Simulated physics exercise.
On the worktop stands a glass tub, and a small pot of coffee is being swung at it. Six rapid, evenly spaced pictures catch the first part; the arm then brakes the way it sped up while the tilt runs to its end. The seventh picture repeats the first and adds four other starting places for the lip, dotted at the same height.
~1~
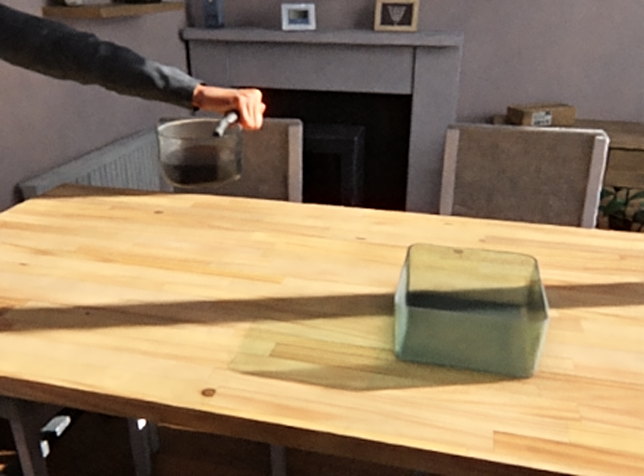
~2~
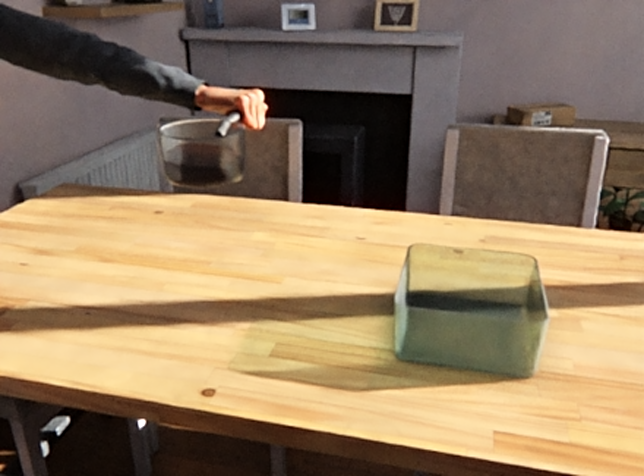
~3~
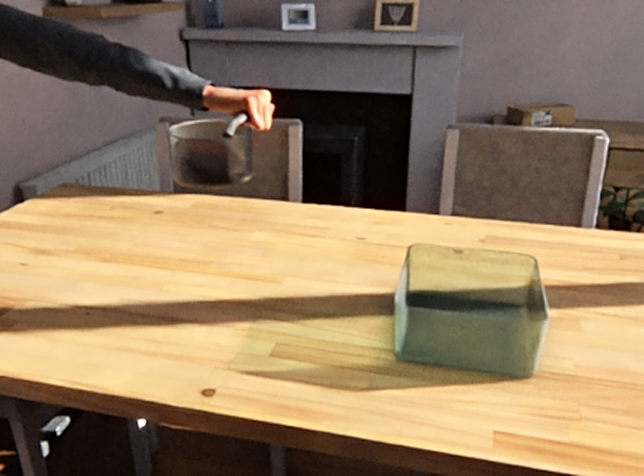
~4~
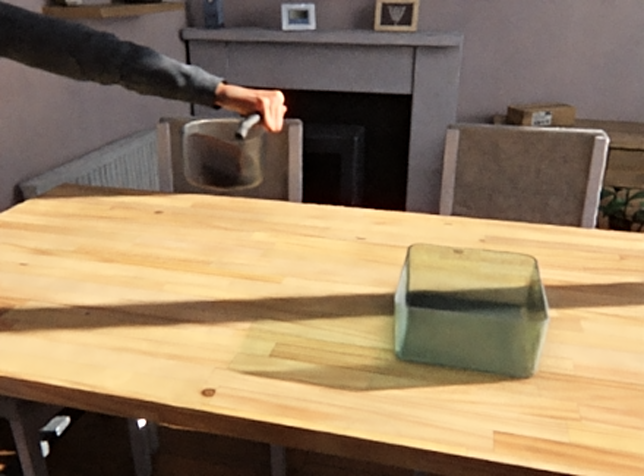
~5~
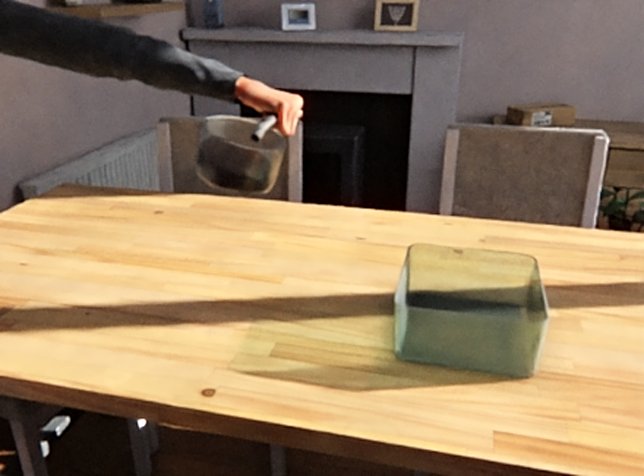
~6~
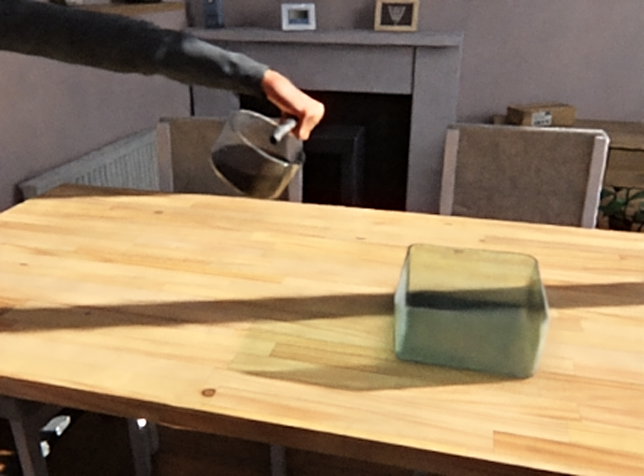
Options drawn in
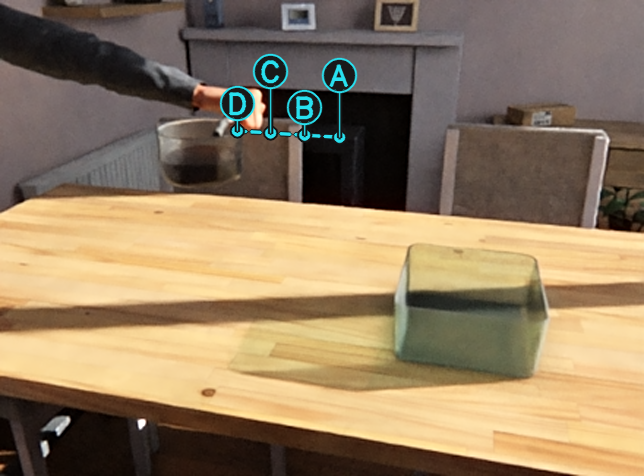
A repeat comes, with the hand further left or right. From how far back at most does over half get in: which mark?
Spot C just does it.
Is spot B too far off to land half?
No, not at all.
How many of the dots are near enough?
Three of them.
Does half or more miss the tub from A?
No, that is safe.
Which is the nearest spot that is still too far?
That is spot D.
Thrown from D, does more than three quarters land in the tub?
No, less.
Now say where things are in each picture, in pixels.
The first picture shows upright, lip at (237, 131); tub from (394, 355) to (536, 375); nothing has left yet.
The second picture shows upright, lip at (239, 131); nothing has left yet.
The third picture shows upright, lip at (248, 131); nothing has left yet.
The fourth picture shows tipped about 4°, lip at (263, 135); nothing has left yet.
The fifth picture shows tipped about 16°, lip at (283, 146); nothing has left yet.
The sixth picture shows tipped about 34°, lip at (302, 161); nothing has left yet.
In cyan, A at (339, 137); B at (304, 135); C at (270, 133); D at (237, 131).
For spot A, about 80 % lands in the tub, 10 % falls short and 10 % goes beside or beyond.
For spot B, about 77 % lands in the tub, 10 % falls short and 13 % goes beside or beyond.
For spot C, about 64 % lands in the tub, 19 % falls short and 17 % goes beside or beyond.
For spot D, about 28 % lands in the tub, 62 % falls short and 10 % goes beside or beyond.
